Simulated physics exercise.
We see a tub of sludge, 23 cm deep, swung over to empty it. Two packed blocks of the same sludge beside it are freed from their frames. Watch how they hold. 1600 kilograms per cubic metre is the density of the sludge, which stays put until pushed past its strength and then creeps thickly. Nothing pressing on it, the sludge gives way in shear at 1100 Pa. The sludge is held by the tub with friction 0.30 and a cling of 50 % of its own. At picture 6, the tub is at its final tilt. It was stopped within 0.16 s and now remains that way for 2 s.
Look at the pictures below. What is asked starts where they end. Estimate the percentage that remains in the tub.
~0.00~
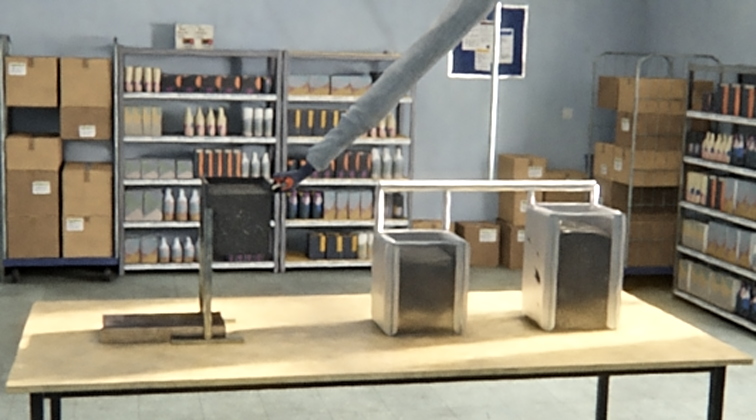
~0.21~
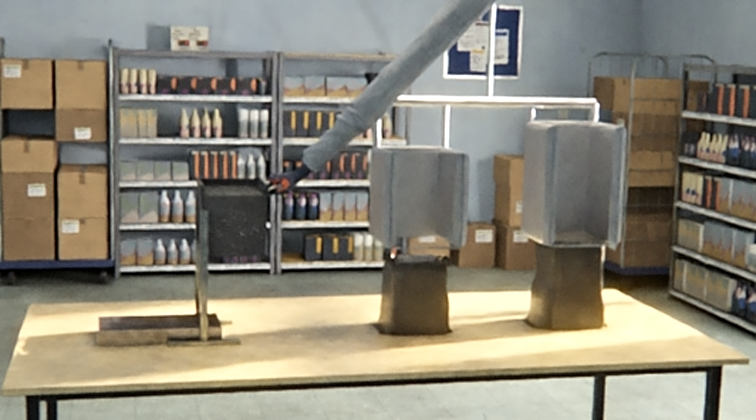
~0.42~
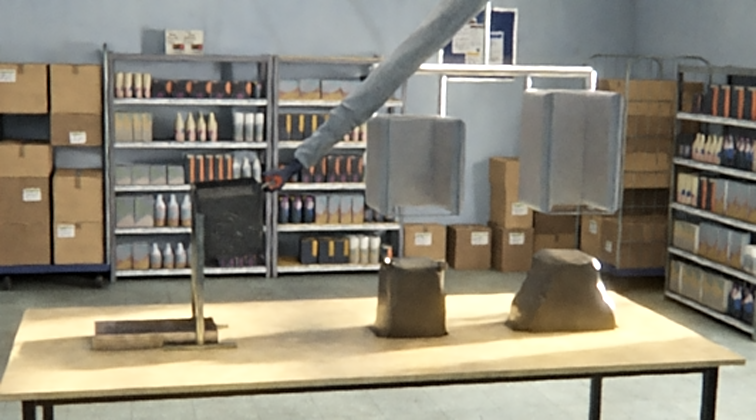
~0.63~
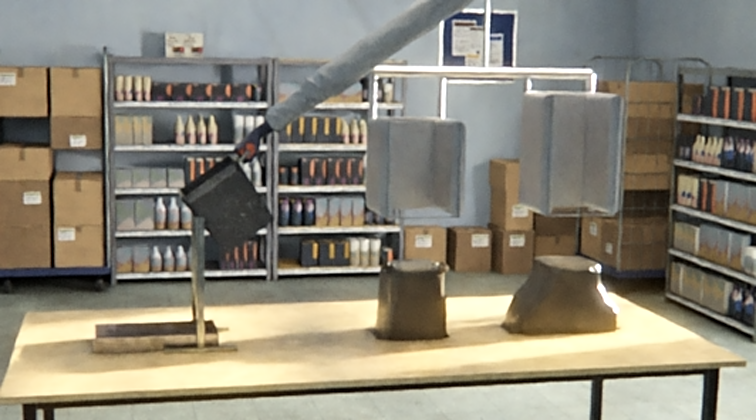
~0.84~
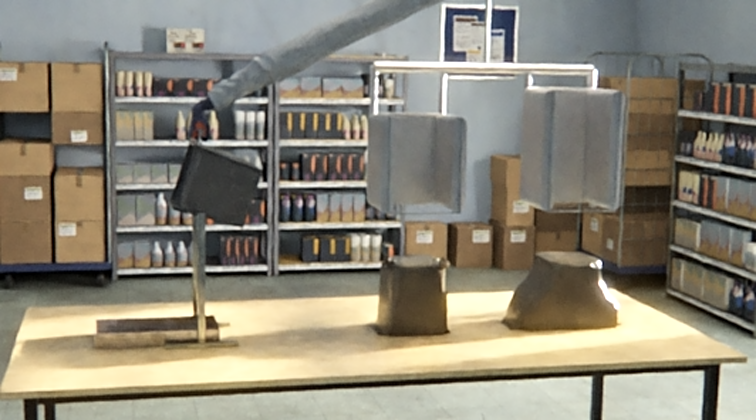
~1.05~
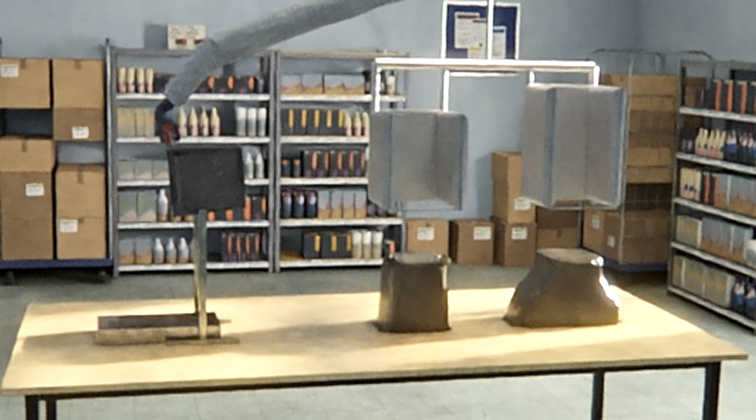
Something like 100 % remains.
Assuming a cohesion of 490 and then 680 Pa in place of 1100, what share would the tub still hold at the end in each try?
Respectively 40 % and 55 %.
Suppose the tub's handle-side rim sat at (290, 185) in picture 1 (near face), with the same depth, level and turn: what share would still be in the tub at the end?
Some 45 per cent, I reckon.
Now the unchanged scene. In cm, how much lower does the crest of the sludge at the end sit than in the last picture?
Some 0 cm.
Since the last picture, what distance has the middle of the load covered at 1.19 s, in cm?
About 0 cm.
After 1.19 s, the tub is at 94 degrees and holds 100 %.
After 1.36 s, the tub is at 94 degrees and holds 100 %.
After 1.53 s, the tub is at 94 degrees and holds 100 %.
After 1.70 s, the tub is at 94 degrees and holds 100 %.
After 3.05 s, the tub is at 94 degrees and holds 100 %.
